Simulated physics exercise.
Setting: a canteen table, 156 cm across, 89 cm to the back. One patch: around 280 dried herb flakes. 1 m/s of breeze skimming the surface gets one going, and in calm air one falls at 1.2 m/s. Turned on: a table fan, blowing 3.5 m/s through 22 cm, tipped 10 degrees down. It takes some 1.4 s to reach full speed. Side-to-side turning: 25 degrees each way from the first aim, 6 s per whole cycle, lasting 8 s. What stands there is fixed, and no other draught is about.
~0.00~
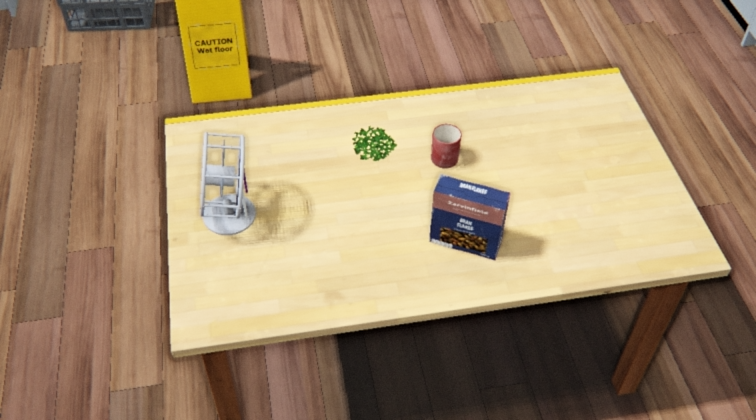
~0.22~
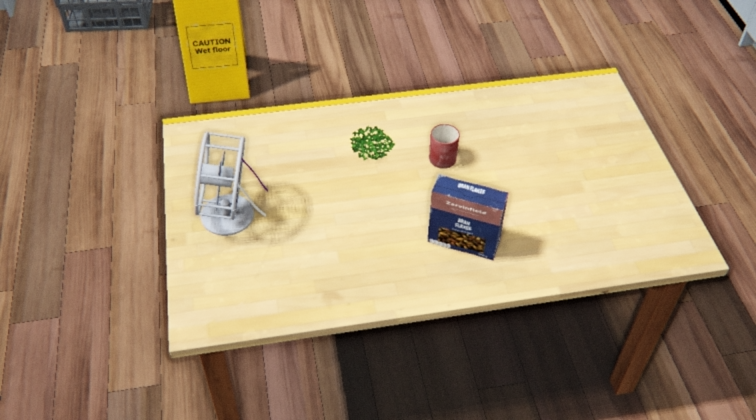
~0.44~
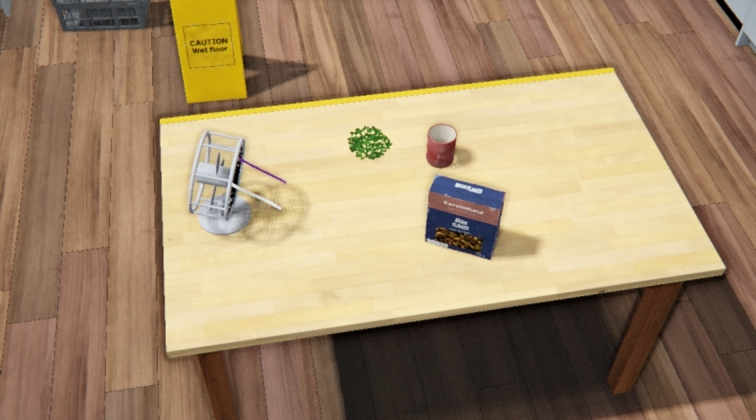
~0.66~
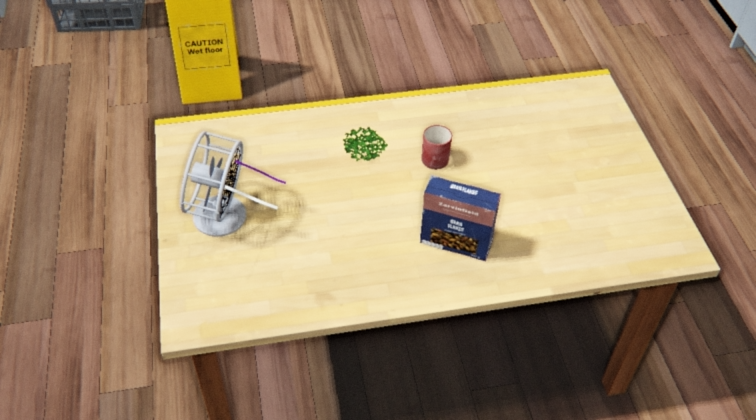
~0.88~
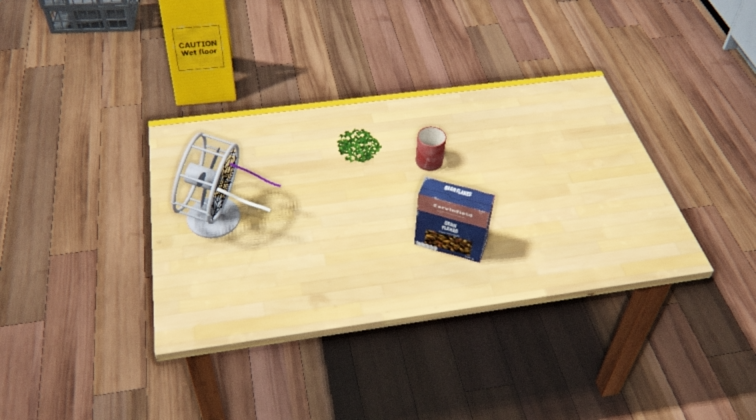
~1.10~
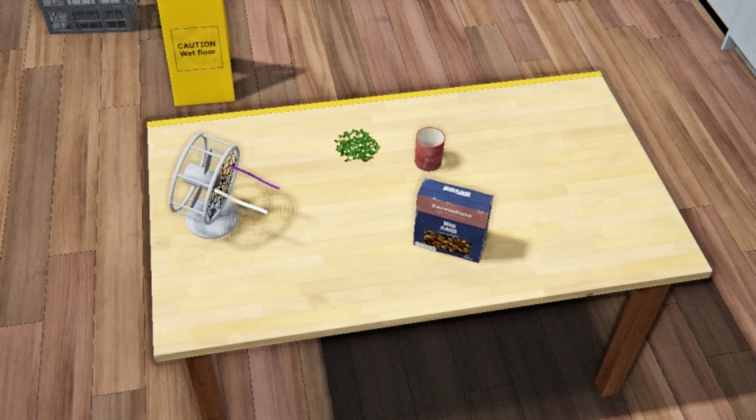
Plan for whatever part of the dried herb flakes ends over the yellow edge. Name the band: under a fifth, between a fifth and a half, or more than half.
The band is over half.
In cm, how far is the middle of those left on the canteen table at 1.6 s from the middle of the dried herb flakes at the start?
The middle is some 0 cm from where it began.
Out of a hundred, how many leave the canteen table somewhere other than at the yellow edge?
I would say close to 0 %.
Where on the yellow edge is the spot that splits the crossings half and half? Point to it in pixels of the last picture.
Around (432, 91).
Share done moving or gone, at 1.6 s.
0 per cent.
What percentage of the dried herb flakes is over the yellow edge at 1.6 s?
0 %, roughly.
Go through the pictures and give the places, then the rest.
In the first picture, the middle of the dried herb flakes is near (374, 145), none has stirred yet and the mouth of the table fan is at (222, 176).
In the second picture, the middle of the dried herb flakes is near (372, 144), none has stirred yet and the yellow edge is centred on (397, 93).
In the third picture, the middle of the dried herb flakes is near (369, 144), none has stirred yet, the top of a mug is at (442, 133) and the top of a carton is at (468, 191).
In the fourth picture, the middle of the dried herb flakes is near (364, 145), none has stirred yet and the head of the table fan has turned about 16 degrees towards the front.
In the fifth picture, the middle of the dried herb flakes is near (358, 146) and none has stirred yet.
In the sixth picture, the middle of the dried herb flakes is near (357, 146), the farthest in sight from the table fan is at (368, 134), about 5 % have left their places and the head of the table fan has turned about 23 degrees towards the front.
After 1.6 s the count stands so, 0 % are over the yellow edge; the middle of those left on the top is near (361, 143).
After 2.6 s the count stands so, 0 % are over the yellow edge; the middle of those left on the top is near (361, 143).
After 4.4 s the count stands so, 100 % are over the yellow edge.
After 8.0 s, at the end, 100 % are over the yellow edge.
